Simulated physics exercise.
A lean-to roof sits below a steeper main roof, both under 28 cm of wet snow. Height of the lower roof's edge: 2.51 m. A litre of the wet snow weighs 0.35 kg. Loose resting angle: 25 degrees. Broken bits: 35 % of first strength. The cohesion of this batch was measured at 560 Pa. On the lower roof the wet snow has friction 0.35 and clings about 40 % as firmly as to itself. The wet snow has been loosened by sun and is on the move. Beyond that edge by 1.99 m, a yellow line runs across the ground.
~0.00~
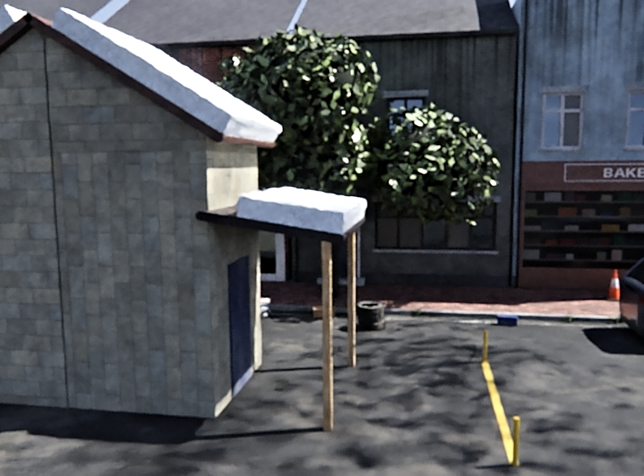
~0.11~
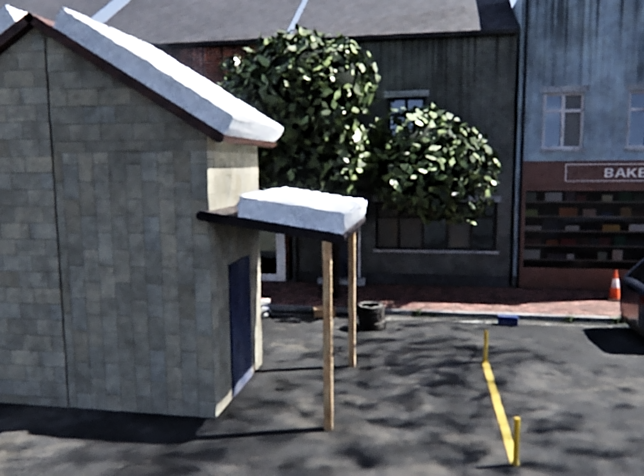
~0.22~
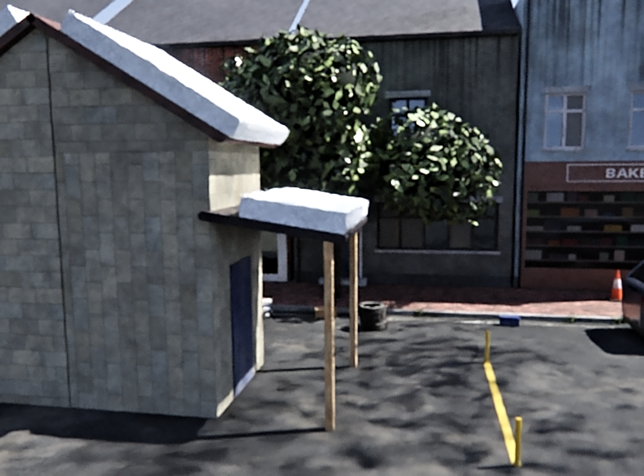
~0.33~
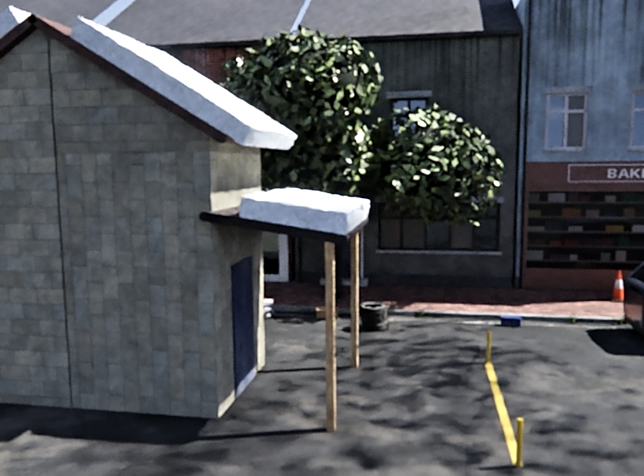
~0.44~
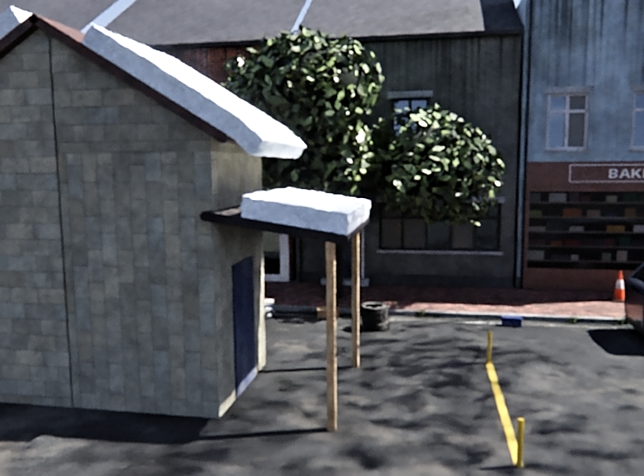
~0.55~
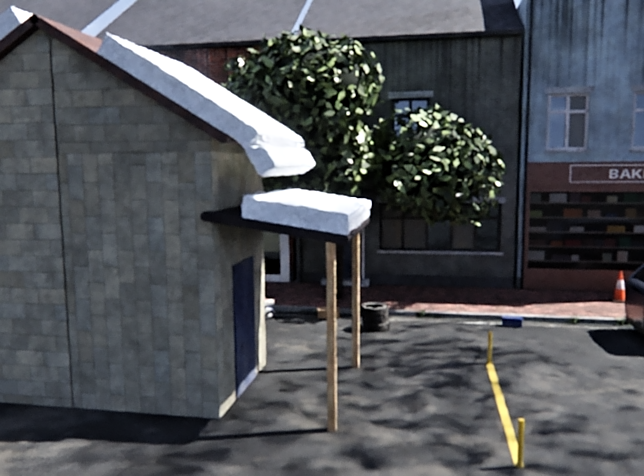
The clip opens on a stone shed with thick snow on its steep roof and on a lower post-held roof, beside a yellow line on dark ground. The upper snow slides slowly down to the right, baring roof near the peak, then its front pushes past the eave and bends downward above the lower snow.
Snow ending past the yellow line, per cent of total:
33 %.
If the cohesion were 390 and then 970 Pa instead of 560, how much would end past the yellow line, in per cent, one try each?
35 %, then 20 %.
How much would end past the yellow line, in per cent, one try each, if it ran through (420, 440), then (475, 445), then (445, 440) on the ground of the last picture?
One by one: 60 in a hundred, 45 in a hundred, 55 in a hundred.
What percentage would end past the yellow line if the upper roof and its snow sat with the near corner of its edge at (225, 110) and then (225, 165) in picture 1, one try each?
Try 1: Near 40 %; try 2: Near 16 %.
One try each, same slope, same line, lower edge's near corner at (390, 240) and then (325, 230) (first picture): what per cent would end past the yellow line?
Try 1: 25 %; try 2: 35 %.
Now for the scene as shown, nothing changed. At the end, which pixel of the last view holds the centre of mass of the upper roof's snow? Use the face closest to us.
Pretty much at (500, 404), I'd say.
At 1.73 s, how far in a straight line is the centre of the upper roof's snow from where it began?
Straight-line shift: Around 4.4 m.
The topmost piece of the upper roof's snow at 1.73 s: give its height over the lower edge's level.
About 0.5 m.
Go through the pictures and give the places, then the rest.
In the first picture, foremost bit of the wet snow at (224, 110).
In the second picture, foremost bit of the wet snow at (227, 111), its middle shifted 2.5 cm.
In the third picture, foremost bit of the wet snow at (233, 114), its middle shifted 10 cm, 4 % of it past the upper edge, in one piece.
In the fourth picture, foremost bit of the wet snow at (243, 125), its middle shifted 23 cm, 9 % of it past the upper edge, in one piece.
In the fifth picture, foremost bit of the wet snow at (256, 137), its middle shifted 41 cm, 16 % of it past the upper edge, cracking.
In the sixth picture, foremost bit of the wet snow at (270, 157), its middle shifted 65 cm, 25 % of it past the upper edge, cracking.
After 1.09 s, none is below the lower edge and 0 % is past the line.
After 1.73 s, 54 % is below the lower edge and 0 % is past the line.
After 2.36 s, 71 % is below the lower edge and 33 % is past the line.
After 3.00 s, 71 % is below the lower edge and 33 % is past the line.
After 3.10 s, 71 % is below the lower edge and 33 % is past the line.
